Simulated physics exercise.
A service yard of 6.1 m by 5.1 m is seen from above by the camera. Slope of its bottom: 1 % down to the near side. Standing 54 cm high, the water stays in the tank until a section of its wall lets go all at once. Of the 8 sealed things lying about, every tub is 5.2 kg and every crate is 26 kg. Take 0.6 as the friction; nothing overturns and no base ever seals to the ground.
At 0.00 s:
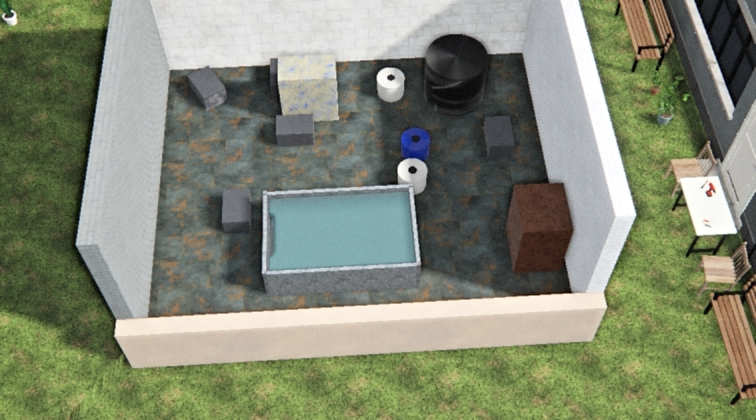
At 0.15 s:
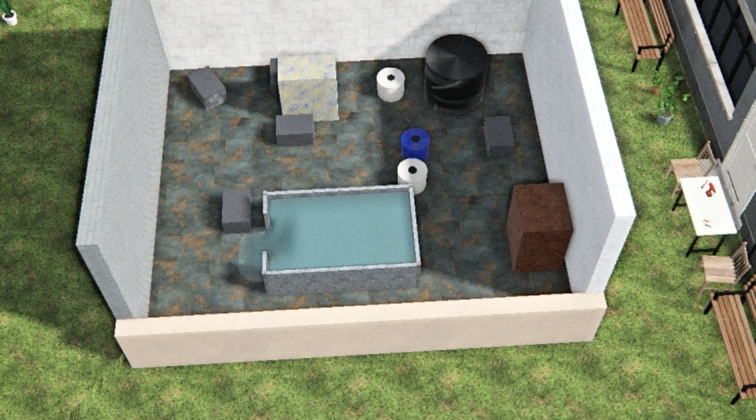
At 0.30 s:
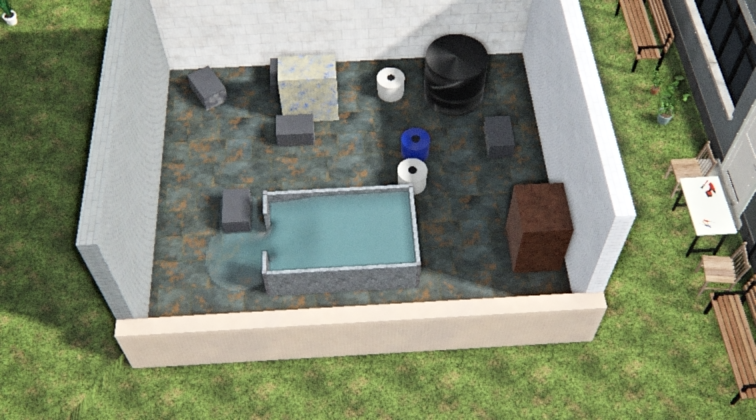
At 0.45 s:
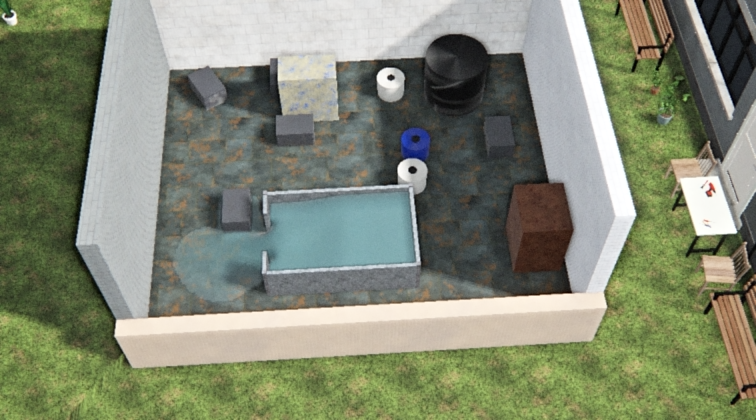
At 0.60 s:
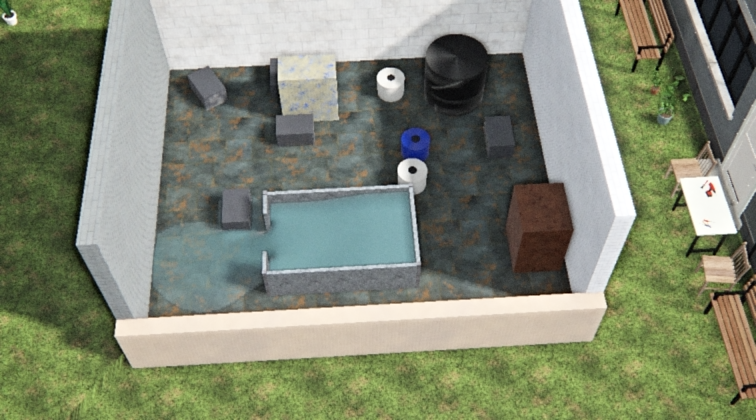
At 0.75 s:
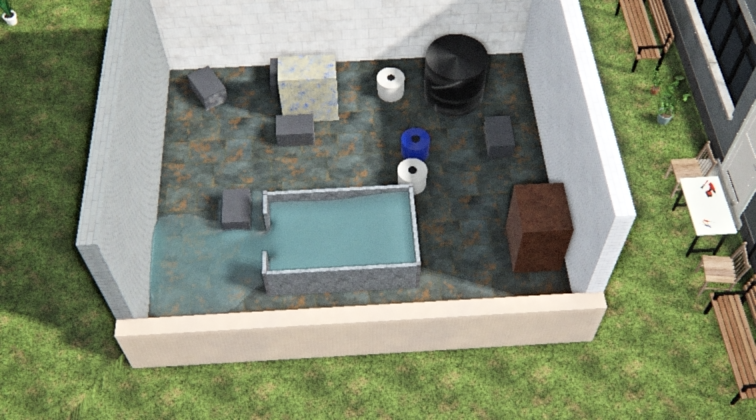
Water sits in a raised rectangular tank inside a walled yard, then begins escaping through a gap in the tank's left side. It forms a small pool on the dark stone floor, which widens leftward to the wall, while the surrounding tubs, crates and brown block stay still.
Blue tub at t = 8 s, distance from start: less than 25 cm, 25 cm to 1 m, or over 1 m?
Less than 25 cm.
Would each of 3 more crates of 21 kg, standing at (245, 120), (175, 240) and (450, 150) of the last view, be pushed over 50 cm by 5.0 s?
Lab note - in order: Below threshold / above threshold / below threshold.
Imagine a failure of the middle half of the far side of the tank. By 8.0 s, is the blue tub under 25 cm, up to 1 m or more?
So the blue tub winds up far off.
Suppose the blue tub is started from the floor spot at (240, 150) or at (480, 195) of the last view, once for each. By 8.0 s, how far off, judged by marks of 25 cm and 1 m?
Try one, it is swept a long way; try two, it keeps its spot.
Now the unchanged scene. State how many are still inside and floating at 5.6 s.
At that instant the tally stands at 1.
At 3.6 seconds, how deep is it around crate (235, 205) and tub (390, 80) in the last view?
4 and 0 cm.
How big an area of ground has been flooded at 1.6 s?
Somewhere around 7.5 m2, roughly.
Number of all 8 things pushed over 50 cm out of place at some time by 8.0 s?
The total is 0.
After 1.6 s the blue tub is near (416, 139), 0.0 m from its start, aground; 0 afloat.
After 3.6 s the blue tub is near (416, 139), 0.0 m from its start, aground; 0 afloat.
After 5.6 s the blue tub is near (416, 139), 0.0 m from its start, aground; 1 afloat.
After 8.0 s the blue tub is near (416, 139), 0.0 m from its start, aground; 0 afloat.
